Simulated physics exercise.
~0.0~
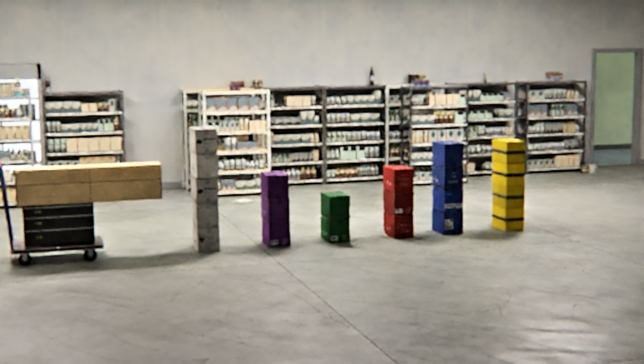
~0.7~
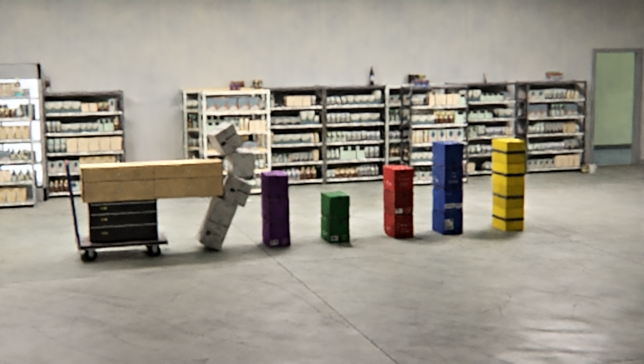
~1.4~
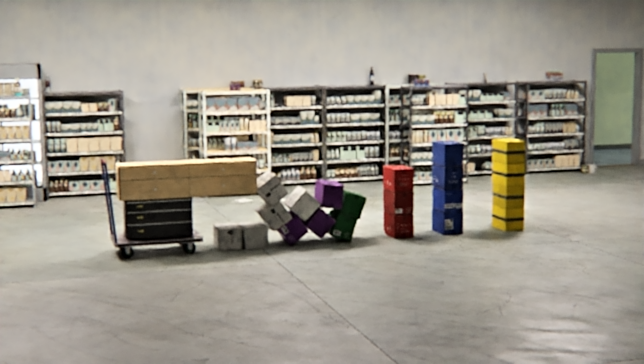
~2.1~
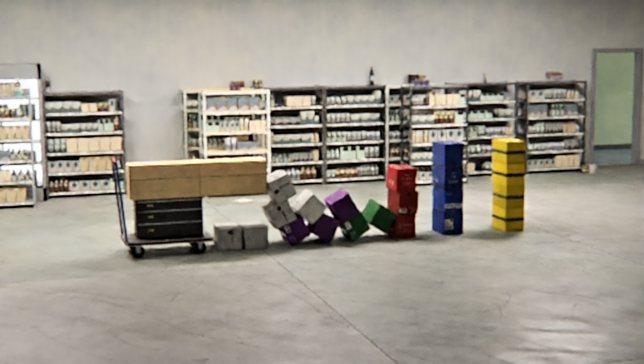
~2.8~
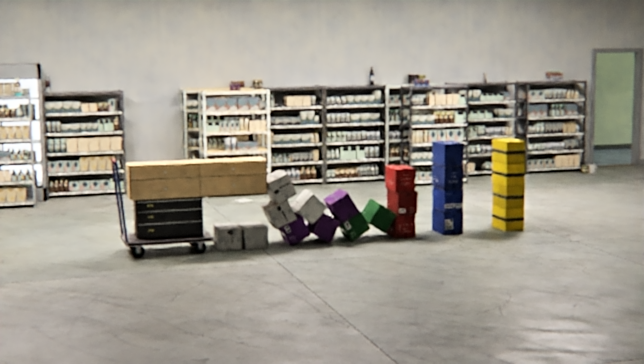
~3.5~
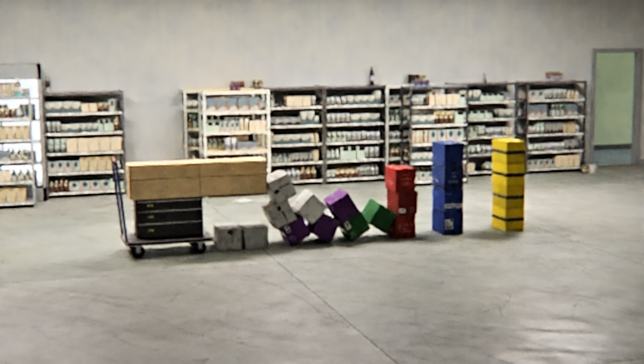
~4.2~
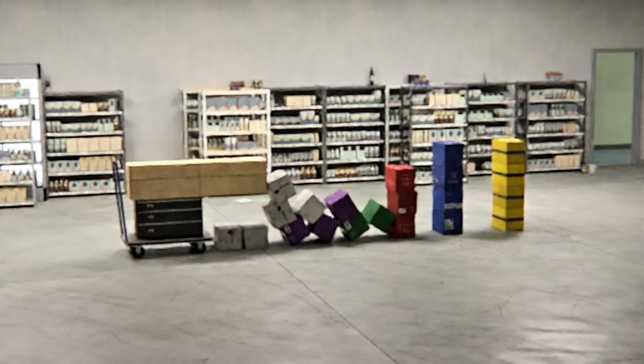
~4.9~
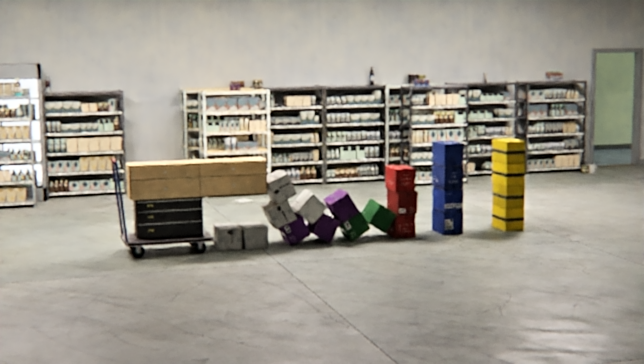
Warehouse floor, a loaded trolley rolling right, toppling pale, purple and green carton stacks, stopping with red, blue and yellow standing.
